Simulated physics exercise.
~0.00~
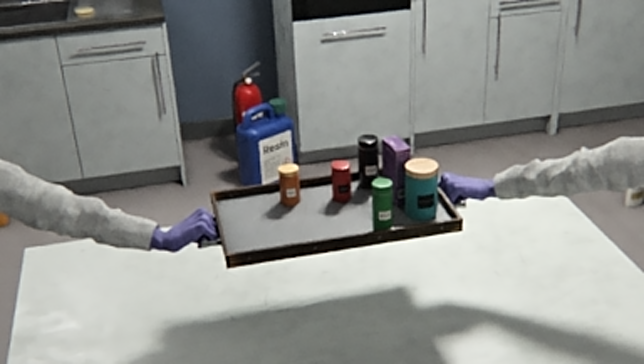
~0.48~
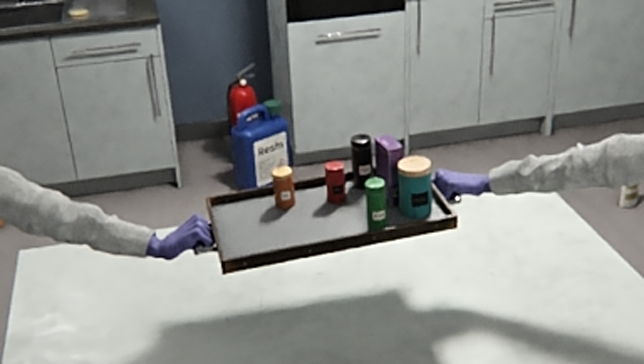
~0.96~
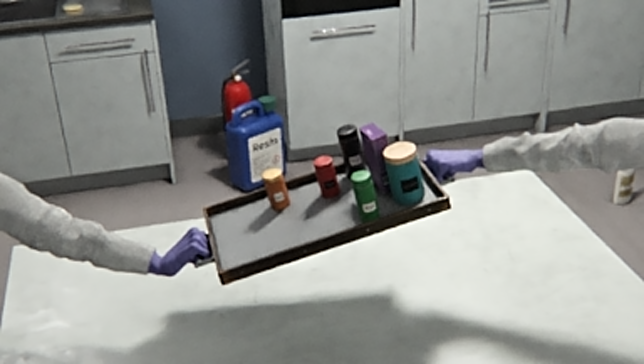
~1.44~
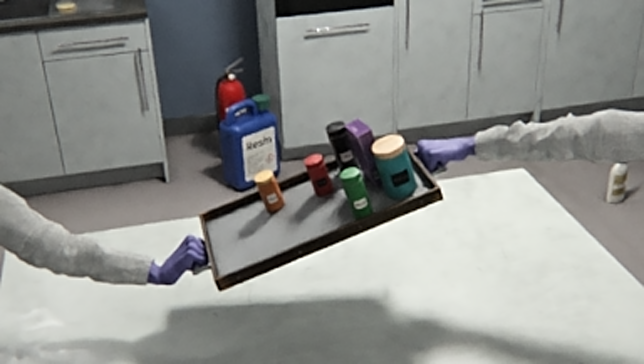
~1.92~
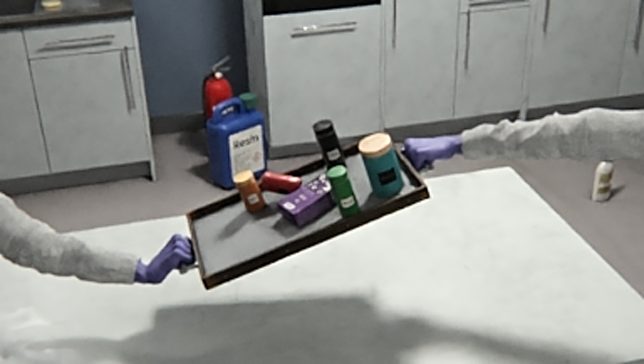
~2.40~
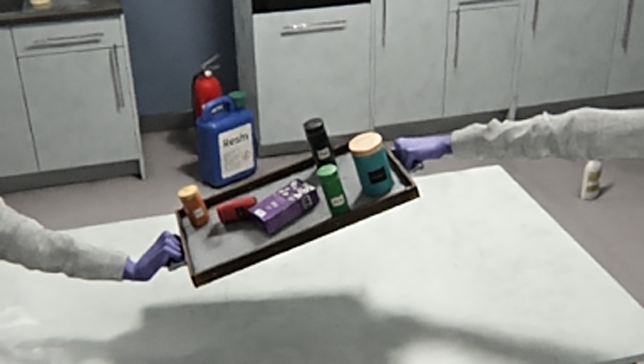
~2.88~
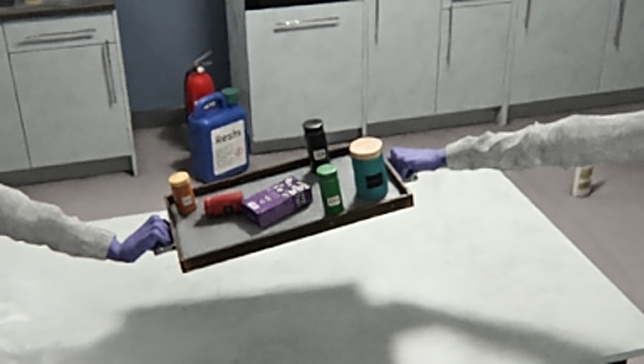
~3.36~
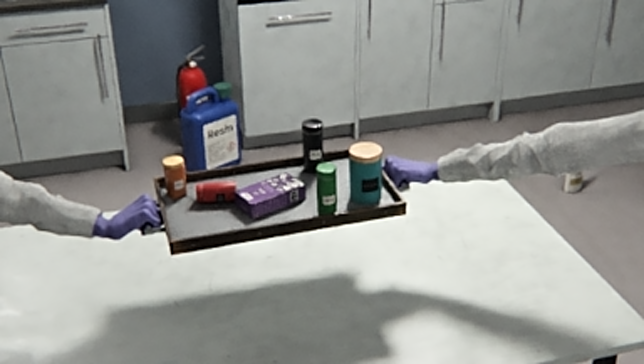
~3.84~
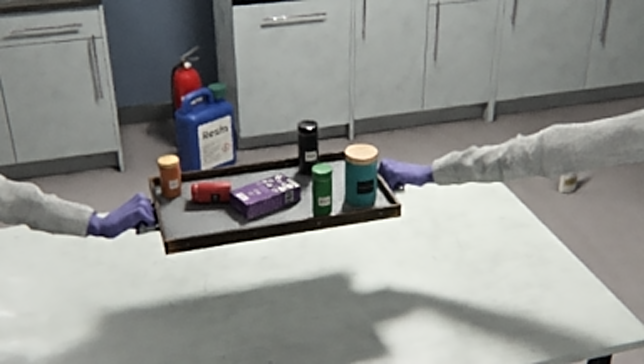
A purple packet and a red shaker toppled over as two gloved hands tipped a loaded tray down to the left, and the orange shaker slid toward the low end; the hands then levelled the tray, with everything still on it.
